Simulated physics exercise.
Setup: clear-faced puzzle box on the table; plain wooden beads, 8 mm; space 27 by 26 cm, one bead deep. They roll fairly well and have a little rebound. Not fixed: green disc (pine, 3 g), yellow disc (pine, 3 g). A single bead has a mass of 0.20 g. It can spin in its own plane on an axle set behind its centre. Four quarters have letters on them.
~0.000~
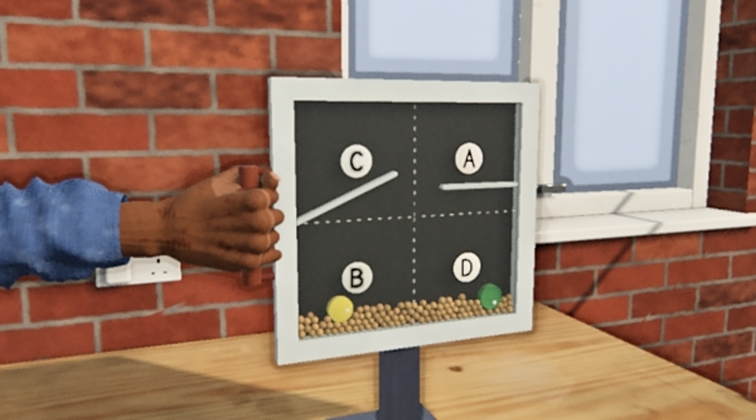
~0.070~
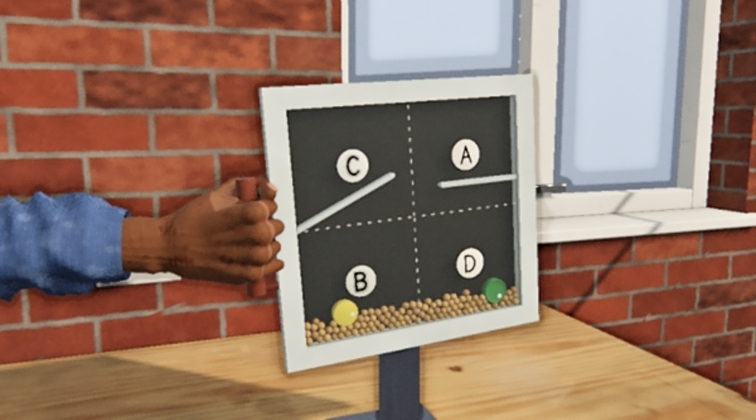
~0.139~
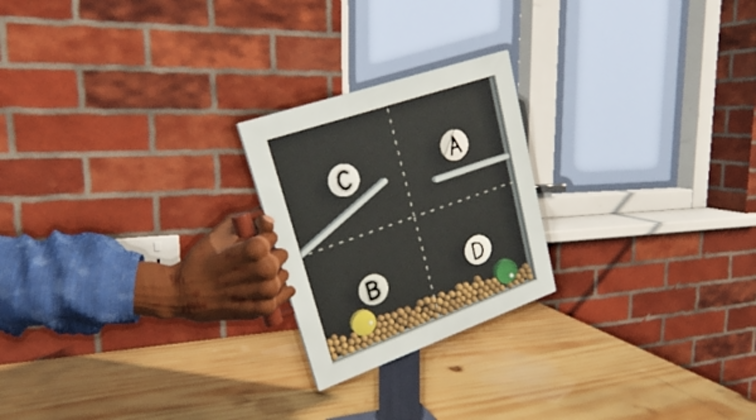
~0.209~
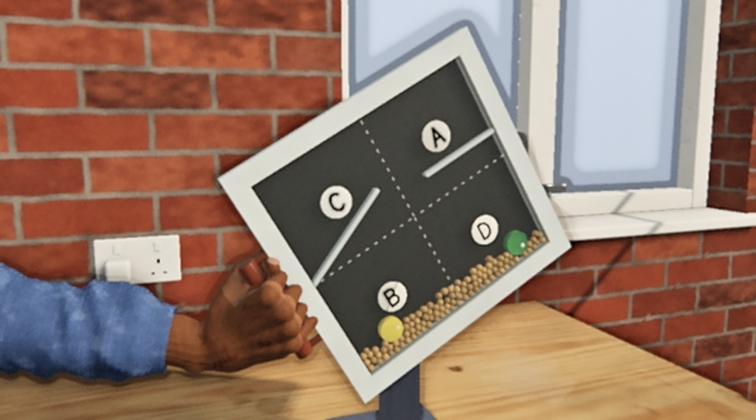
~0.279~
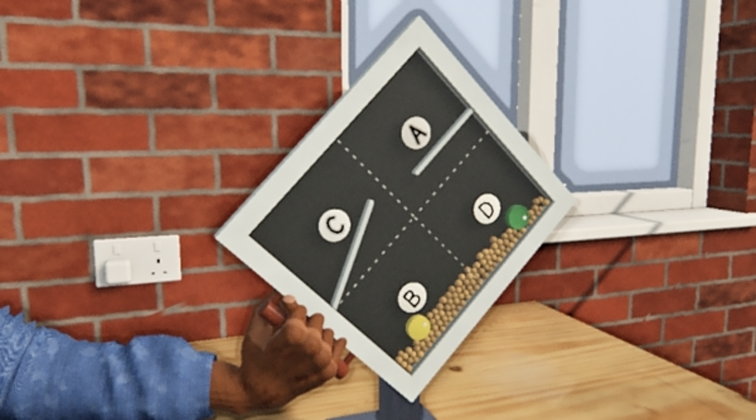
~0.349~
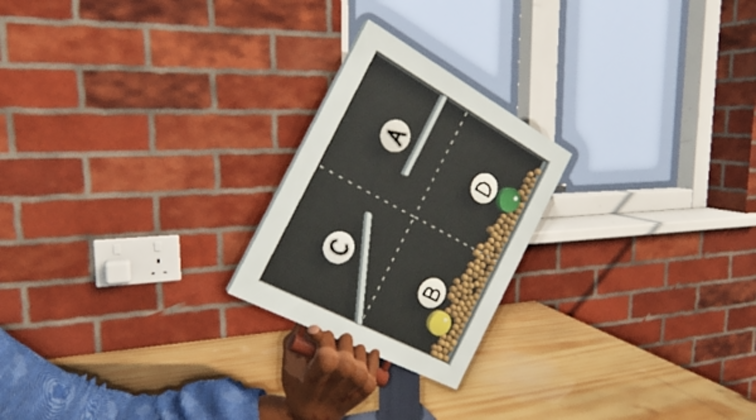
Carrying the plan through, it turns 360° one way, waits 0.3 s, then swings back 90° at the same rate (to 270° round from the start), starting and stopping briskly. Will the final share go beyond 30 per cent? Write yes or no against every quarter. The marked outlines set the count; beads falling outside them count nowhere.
Quarter A: Yes; quarter B: No; quarter C: No; quarter D: Yes.
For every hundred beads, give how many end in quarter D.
Around 60 in a hundred.
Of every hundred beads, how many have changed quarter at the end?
Around 85 per cent, give or take.
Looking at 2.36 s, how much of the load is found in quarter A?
I'd say near 40 in a hundred.
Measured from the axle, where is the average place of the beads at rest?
Some 2 cm left and 12 cm below.
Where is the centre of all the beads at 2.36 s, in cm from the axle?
Right: About 3 cm; below: About 9 cm.
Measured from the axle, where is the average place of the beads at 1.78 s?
11 cm right, 1 cm above.
After 1.78 s, it has come round 360° anticlockwise; the beads' middle is 11 cm right of and 1 cm above the centre; A 65 %, D 35 %.
After 2.36 s, it has come round 315° anticlockwise; the beads' middle is 3 cm right of and 9 cm below the centre; A 40 %, B 10 %, D 50 %.
After 2.64 s, it has come round 270° anticlockwise; the beads' middle is 4 cm left of and 11 cm below the centre; A 40 %, D 60 %.
Settled by 3.5 s, it has come round 270° anticlockwise; A 40 %, B 0 %, C 0 %, D 60 %.
